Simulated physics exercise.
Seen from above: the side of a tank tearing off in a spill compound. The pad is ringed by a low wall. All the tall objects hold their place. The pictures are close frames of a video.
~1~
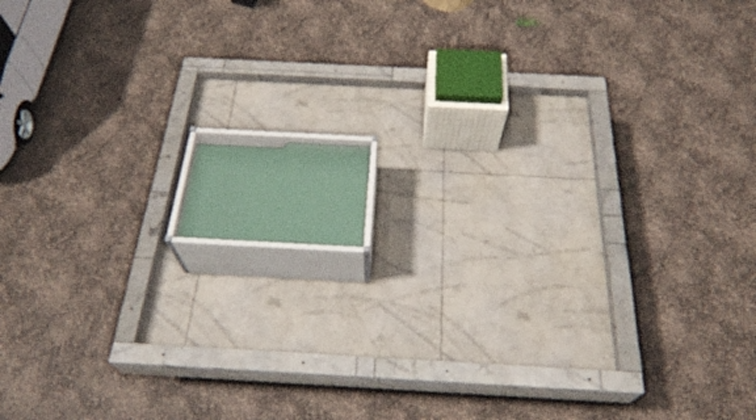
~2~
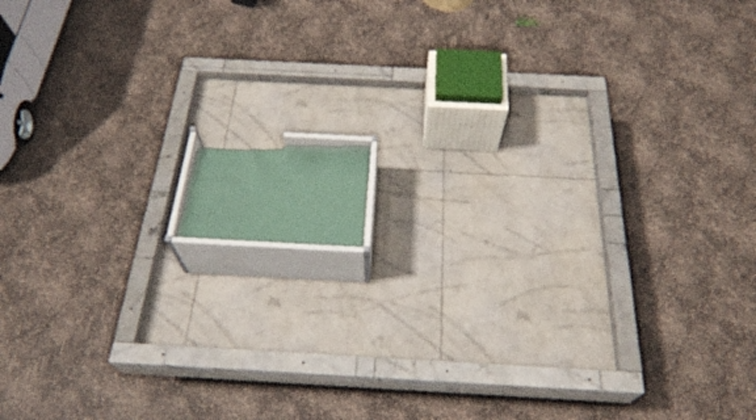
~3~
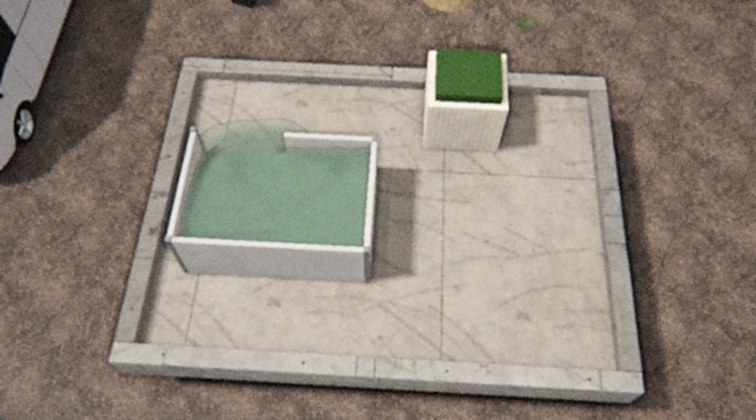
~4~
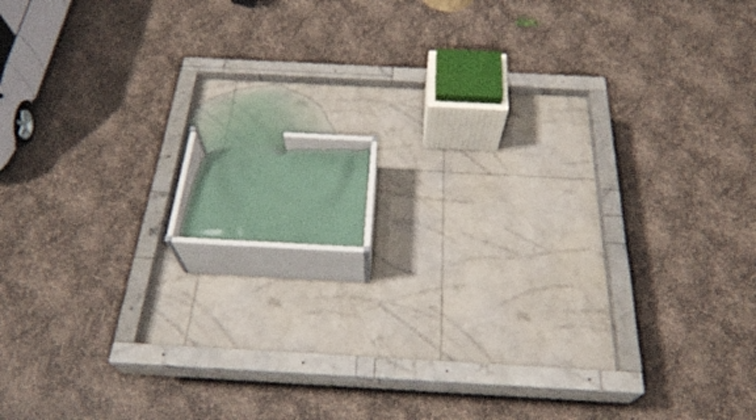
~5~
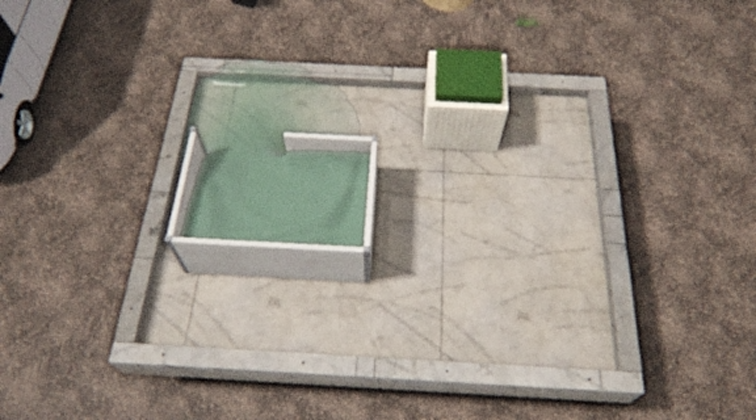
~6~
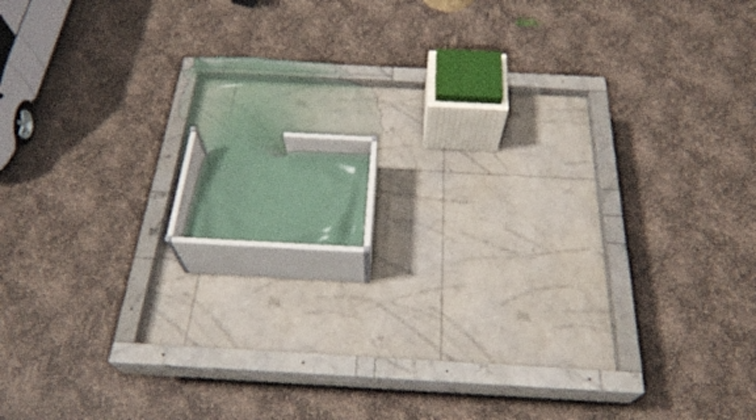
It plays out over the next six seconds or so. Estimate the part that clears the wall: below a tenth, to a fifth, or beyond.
Over the wall goes more than a fifth.
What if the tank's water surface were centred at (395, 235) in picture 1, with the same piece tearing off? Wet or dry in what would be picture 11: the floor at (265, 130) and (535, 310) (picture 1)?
In that order: Under water, dry.
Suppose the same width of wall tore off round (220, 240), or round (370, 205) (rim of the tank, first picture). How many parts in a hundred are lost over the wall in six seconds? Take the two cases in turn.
Near 42 and 26 in a hundred.
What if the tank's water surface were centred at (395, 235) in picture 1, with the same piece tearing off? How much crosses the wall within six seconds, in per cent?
Roughly 28 per cent.
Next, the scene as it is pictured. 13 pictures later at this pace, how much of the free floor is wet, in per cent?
About 40 per cent.
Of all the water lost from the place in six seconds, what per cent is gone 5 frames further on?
Close to 25 %.
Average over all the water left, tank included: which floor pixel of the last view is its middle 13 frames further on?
Close to (291, 174).
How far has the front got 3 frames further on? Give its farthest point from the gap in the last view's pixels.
I would point to (438, 92).
A moment on, water covers 20 % of the floor; the low wall has let 3 % over.
Next, water covers 20 % of the floor; the low wall has let 9 % over.
Then, water covers 35 % of the floor; the low wall has let 27 % over.
Later, water covers 55 % of the floor; the low wall has let 35 % over.
In the end, water covers 75 % of the floor; the low wall has let 36 % over.
